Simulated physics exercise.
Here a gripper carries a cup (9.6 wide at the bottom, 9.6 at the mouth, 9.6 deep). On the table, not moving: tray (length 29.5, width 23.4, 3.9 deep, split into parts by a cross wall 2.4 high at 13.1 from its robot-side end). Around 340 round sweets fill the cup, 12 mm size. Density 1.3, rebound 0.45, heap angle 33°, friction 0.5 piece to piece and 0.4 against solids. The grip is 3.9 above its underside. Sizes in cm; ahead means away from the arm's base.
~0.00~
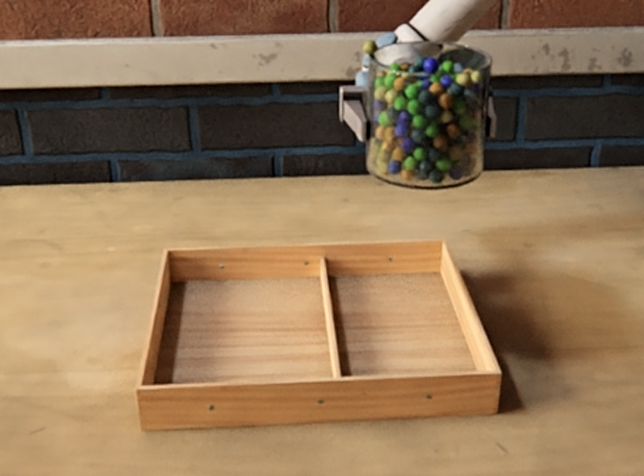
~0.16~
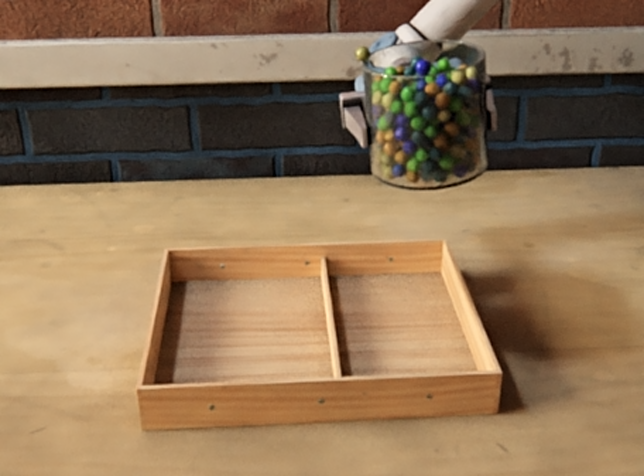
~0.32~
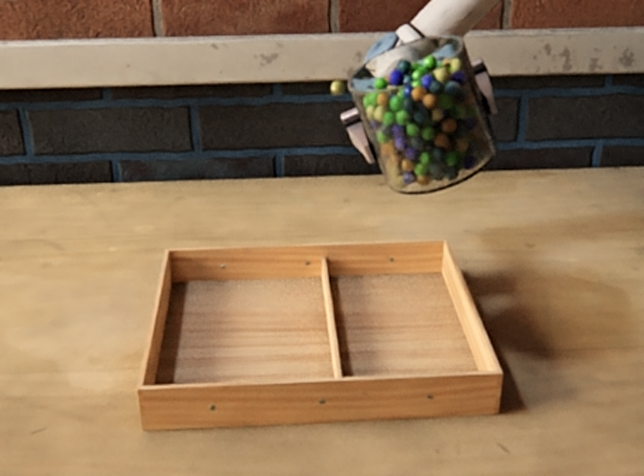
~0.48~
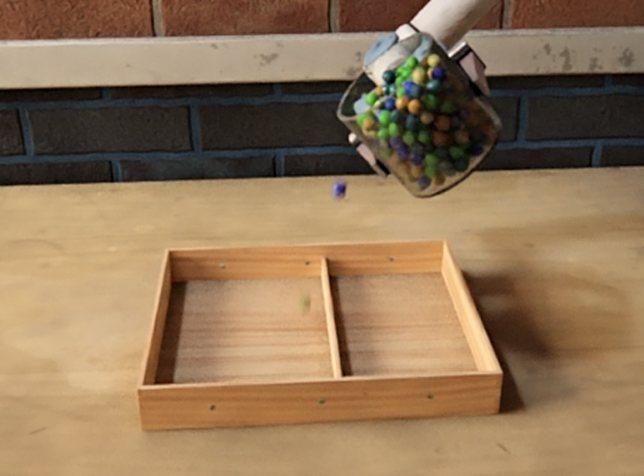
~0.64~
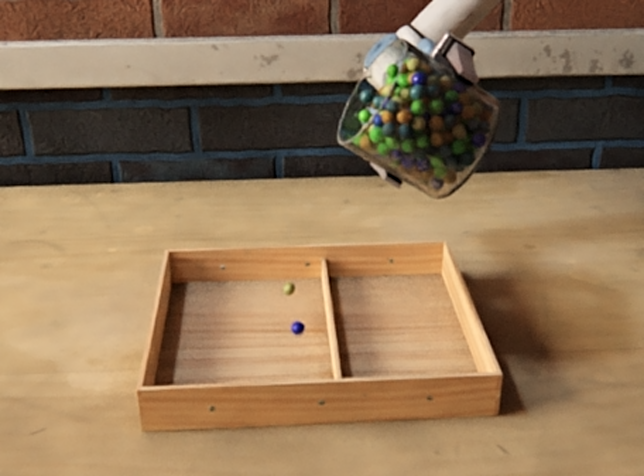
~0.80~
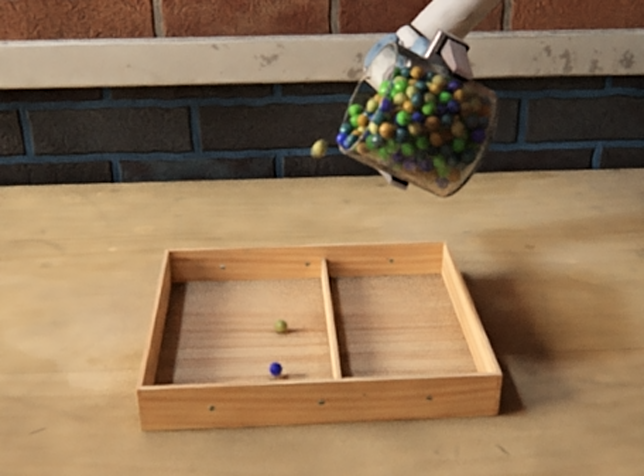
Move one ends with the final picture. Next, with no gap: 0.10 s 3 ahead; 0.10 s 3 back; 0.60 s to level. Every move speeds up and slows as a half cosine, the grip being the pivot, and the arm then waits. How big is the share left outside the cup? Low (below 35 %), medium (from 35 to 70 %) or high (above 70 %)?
Answer: Low; below 35 % of the round sweets finish outside the cup.
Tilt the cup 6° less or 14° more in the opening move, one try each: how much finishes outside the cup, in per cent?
About 15 and 35 per cent.
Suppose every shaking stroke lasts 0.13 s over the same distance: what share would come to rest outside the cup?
In that case some 15 per cent.
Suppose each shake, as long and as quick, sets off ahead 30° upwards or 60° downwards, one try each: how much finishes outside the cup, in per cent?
Some 25 and 5 per cent.
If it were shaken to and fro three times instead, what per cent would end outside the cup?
In that case some 35 per cent.
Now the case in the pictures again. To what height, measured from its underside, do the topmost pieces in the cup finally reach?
Some 9.5 cm.
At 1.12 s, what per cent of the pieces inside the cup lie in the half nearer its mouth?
Some 45 per cent.
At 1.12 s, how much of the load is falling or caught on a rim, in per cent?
About 9 per cent.
After 1.12 s, tilted 57° forward, highest piece 24 above the table; 276 in the cup, 30 in the far-side part, 1 in the robot-side part, 30 in flight or on a rim.
After 1.44 s, tilted 10° forward, highest piece 27 above the table; 271 in the cup, 63 in the far-side part, 2 in the robot-side part, 1 in flight or on a rim.
After 1.80 s, level, highest piece 28 above the table; 271 in the cup, 64 in the far-side part, 2 in the robot-side part.
After 2.85 s, level, highest piece 28 above the table; 271 in the cup, 64 in the far-side part, 2 in the robot-side part.
In the end, 271 in the cup, 64 in the far-side part, 2 in the robot-side part. That is 20 % outside the cup.
